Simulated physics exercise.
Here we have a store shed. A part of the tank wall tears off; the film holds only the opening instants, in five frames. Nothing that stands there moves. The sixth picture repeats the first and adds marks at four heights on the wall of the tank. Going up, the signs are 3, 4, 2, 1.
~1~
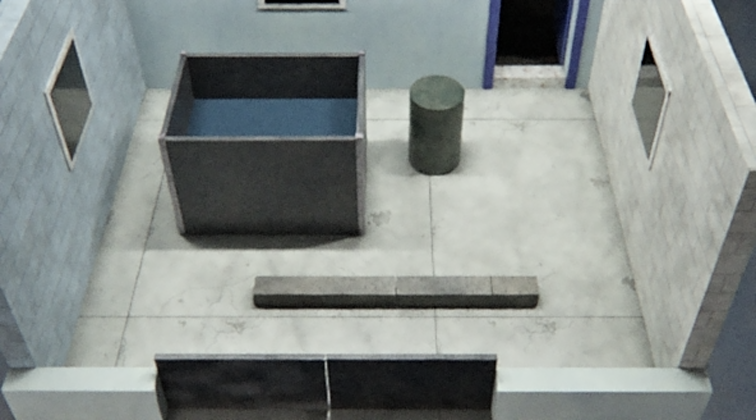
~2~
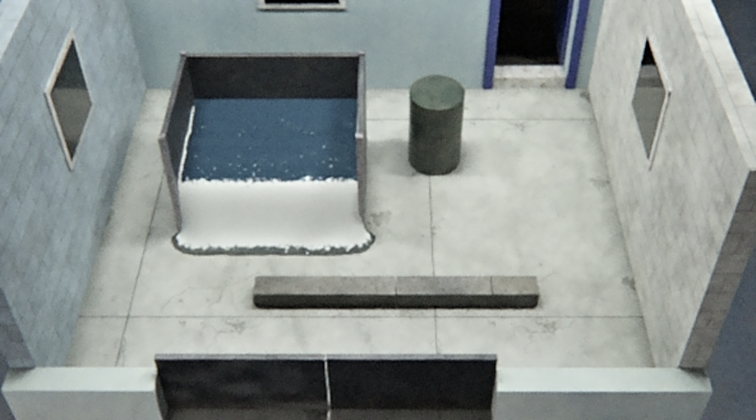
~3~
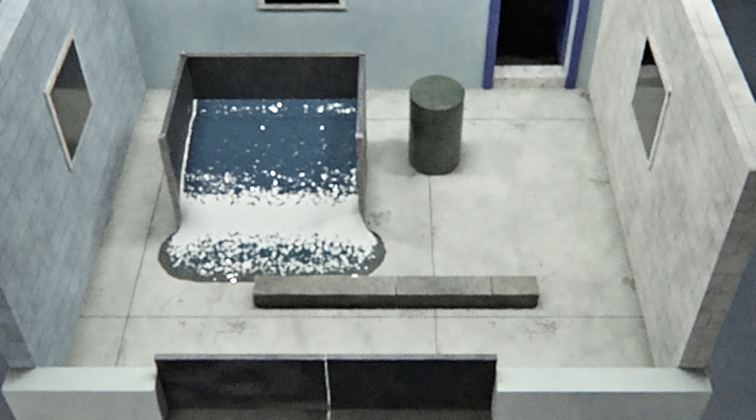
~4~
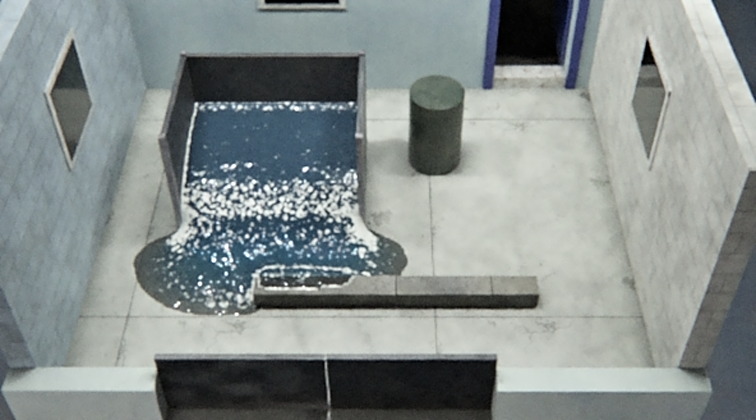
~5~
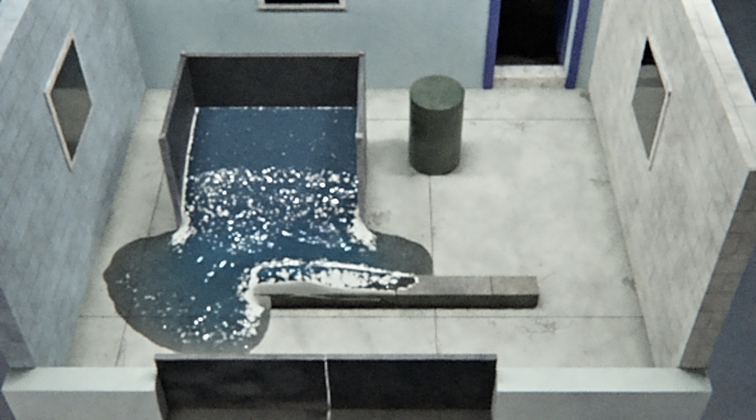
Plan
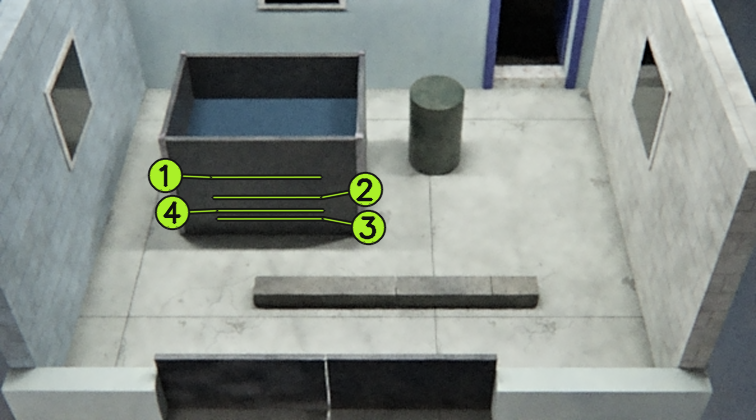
Blue water pours out through the open front of a dark tank at the left of a pale-floored store shed, seen from high above by a still camera. A dark green cylinder stands right of the tank, a blue-framed doorway behind it and a low grey block wall in front. Foaming white, the water spreads across the floor, strikes the low wall, and runs along it and around its left end.
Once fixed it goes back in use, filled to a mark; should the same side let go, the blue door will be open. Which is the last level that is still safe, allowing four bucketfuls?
I would pick mark 1.
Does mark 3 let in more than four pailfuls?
No, that is safe.
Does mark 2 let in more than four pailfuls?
No, not at all.
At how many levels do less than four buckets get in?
All four.
On the marked copy, 1 at (265, 177); 2 at (267, 197); 3 at (270, 218); 4 at (269, 210); from the bottom up 3, 4, 2, 1.
With 1, a bucket or two gets in.
With 2, nothing gets over.
With 3, nothing gets over.
With 4, nothing gets over.
